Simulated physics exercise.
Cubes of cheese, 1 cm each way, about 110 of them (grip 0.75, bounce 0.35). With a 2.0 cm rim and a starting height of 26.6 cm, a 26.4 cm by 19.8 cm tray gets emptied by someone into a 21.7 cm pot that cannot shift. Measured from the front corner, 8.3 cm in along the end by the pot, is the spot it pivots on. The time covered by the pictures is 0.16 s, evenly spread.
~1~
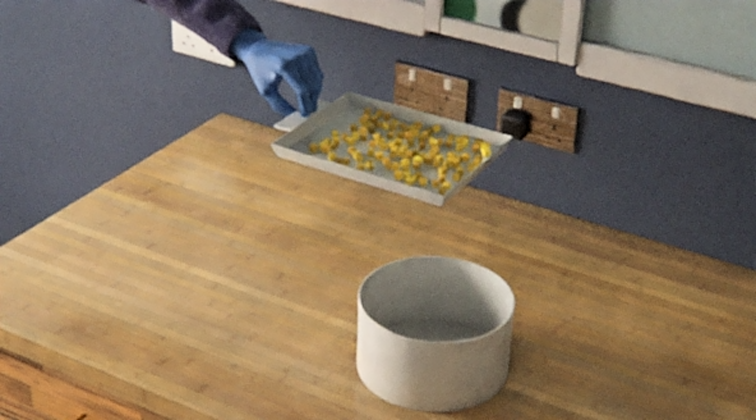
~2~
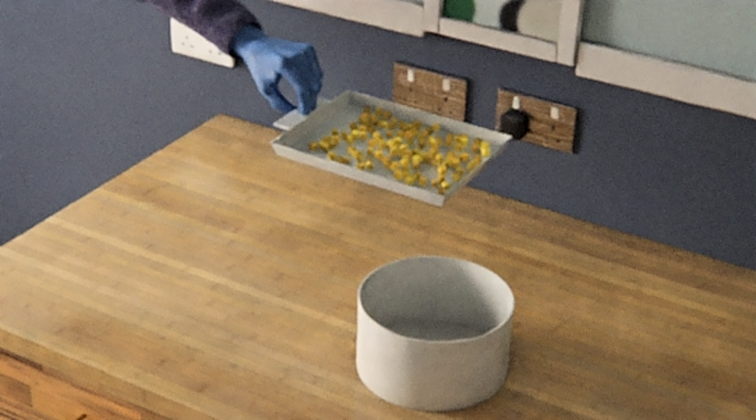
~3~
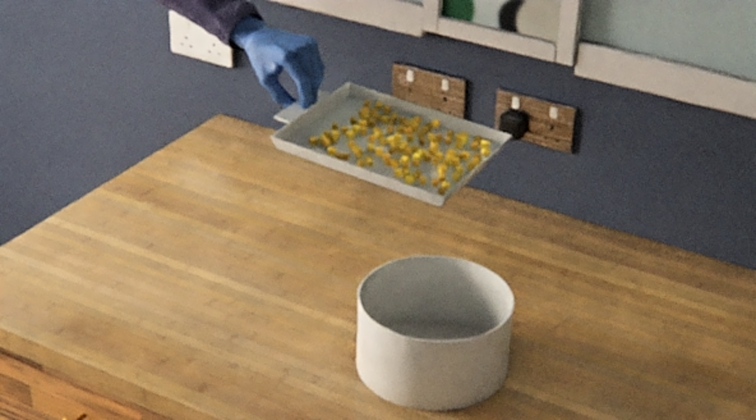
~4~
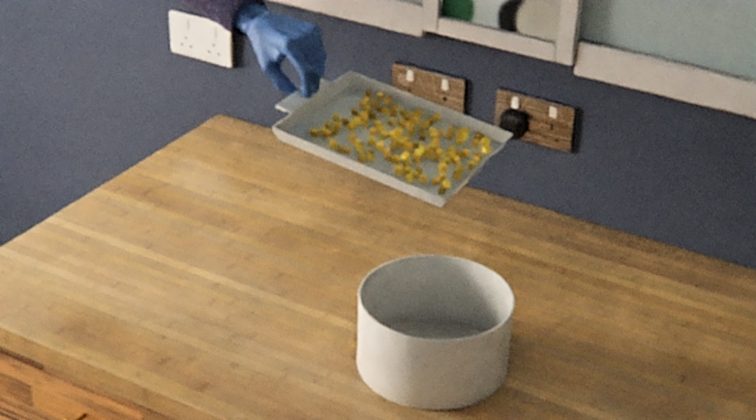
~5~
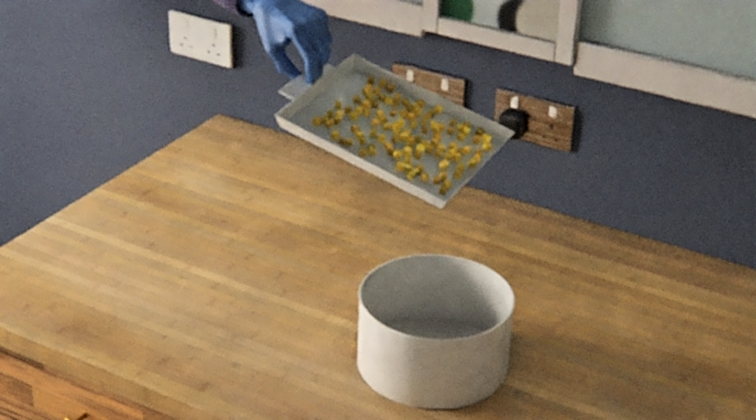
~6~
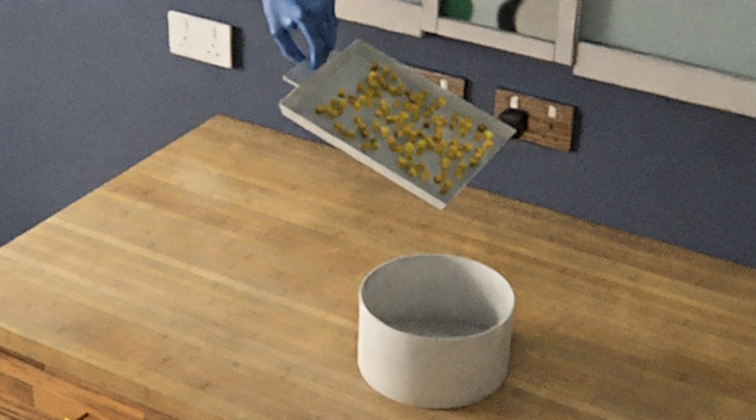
Above a wooden counter by a dark blue wall, a blue-gloved hand held a light tray of small yellow pieces level, then gradually raised its left side, slanting it toward the right near a round white pot.
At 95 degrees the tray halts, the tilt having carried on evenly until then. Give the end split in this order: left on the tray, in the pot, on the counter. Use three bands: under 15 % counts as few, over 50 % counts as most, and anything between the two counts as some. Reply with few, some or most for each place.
Tray: Few, pot: Most, counter: Some.
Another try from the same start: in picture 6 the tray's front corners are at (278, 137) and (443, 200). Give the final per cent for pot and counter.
Pot: 100, counter: 0.
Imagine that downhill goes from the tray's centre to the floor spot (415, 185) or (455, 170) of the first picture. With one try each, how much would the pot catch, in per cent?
I'd put it at roughly 100 per cent for the first tilt and roughly 15 per cent for the second.
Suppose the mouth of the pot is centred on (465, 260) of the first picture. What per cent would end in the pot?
25 %.
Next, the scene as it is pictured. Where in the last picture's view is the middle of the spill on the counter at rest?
You'll find it at about pixel (596, 401).
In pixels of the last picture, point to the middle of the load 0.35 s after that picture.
Expected load position: Near (465, 175).
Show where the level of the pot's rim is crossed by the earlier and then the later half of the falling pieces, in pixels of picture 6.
Early: About (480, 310); late: About (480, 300).
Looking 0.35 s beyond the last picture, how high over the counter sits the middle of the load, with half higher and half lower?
Median height: Approx. 28 cm.
Then, 0.21 s after the last picture, tilt 58 degrees; the tray holds 100 %, the pot 0 %.
Then, 0.35 s after the last picture, tilt 83 degrees; the tray holds 95 %, the pot 0 %.
Then, 0.62 s after the last picture, tilt 95 degrees; the tray holds 0 %, the pot 65 %.
In the end, tray 0 %, pot 75 %, counter 25 %.
